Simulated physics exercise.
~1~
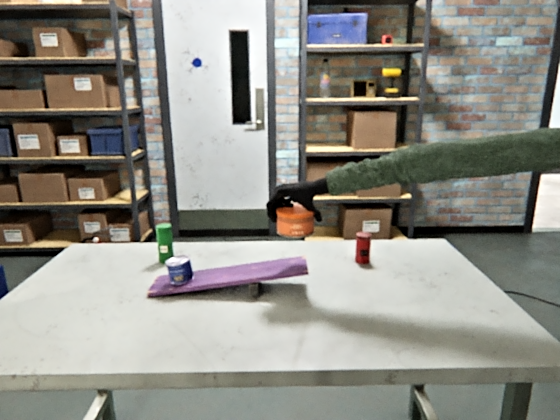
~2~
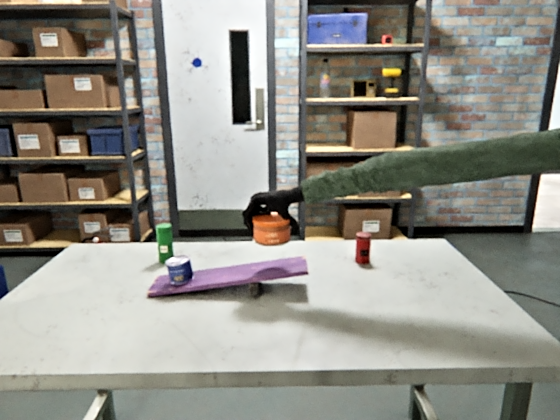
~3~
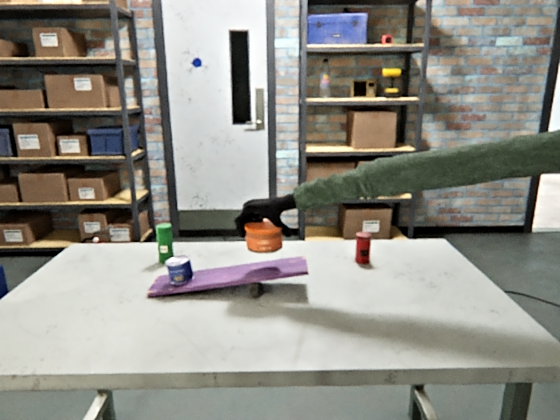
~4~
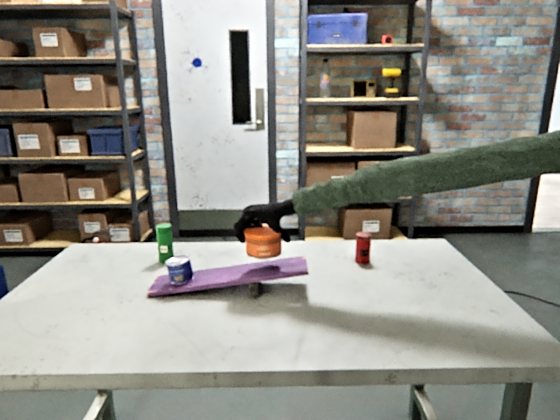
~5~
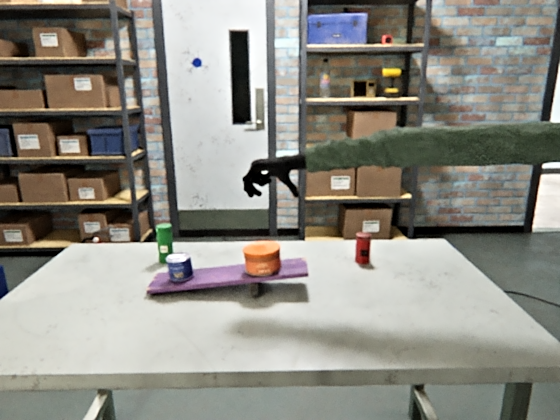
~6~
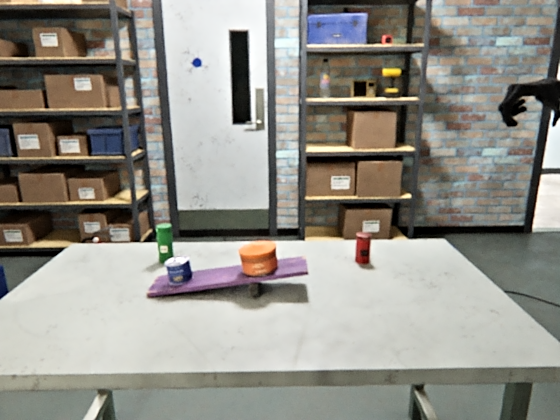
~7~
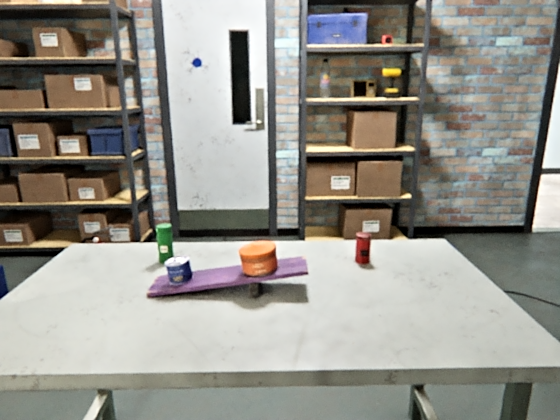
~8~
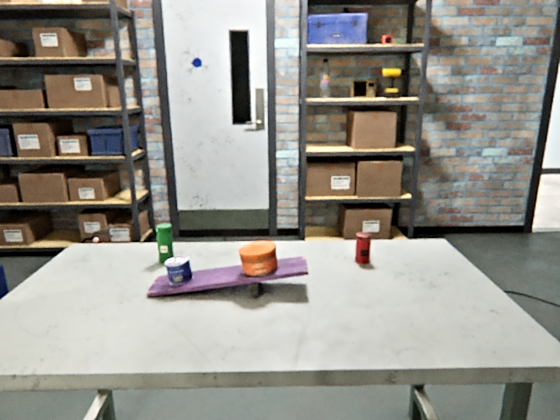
A purple plank rests as a makeshift lever on a small support across a pale table, its left end low, in a storeroom with box-laden shelves, a door and a brick wall behind, viewed from the front. A blue tin sits on the plank's left end, with a green shaker behind it and a red shaker to the right. A dark-gloved hand in a green sleeve reaches from the right, carries an orange tub left and lowers it onto the plank, just around the support. The hand lets go and withdraws to the right. The tub stays put, tilted slightly with the plank, whose left end remains low.
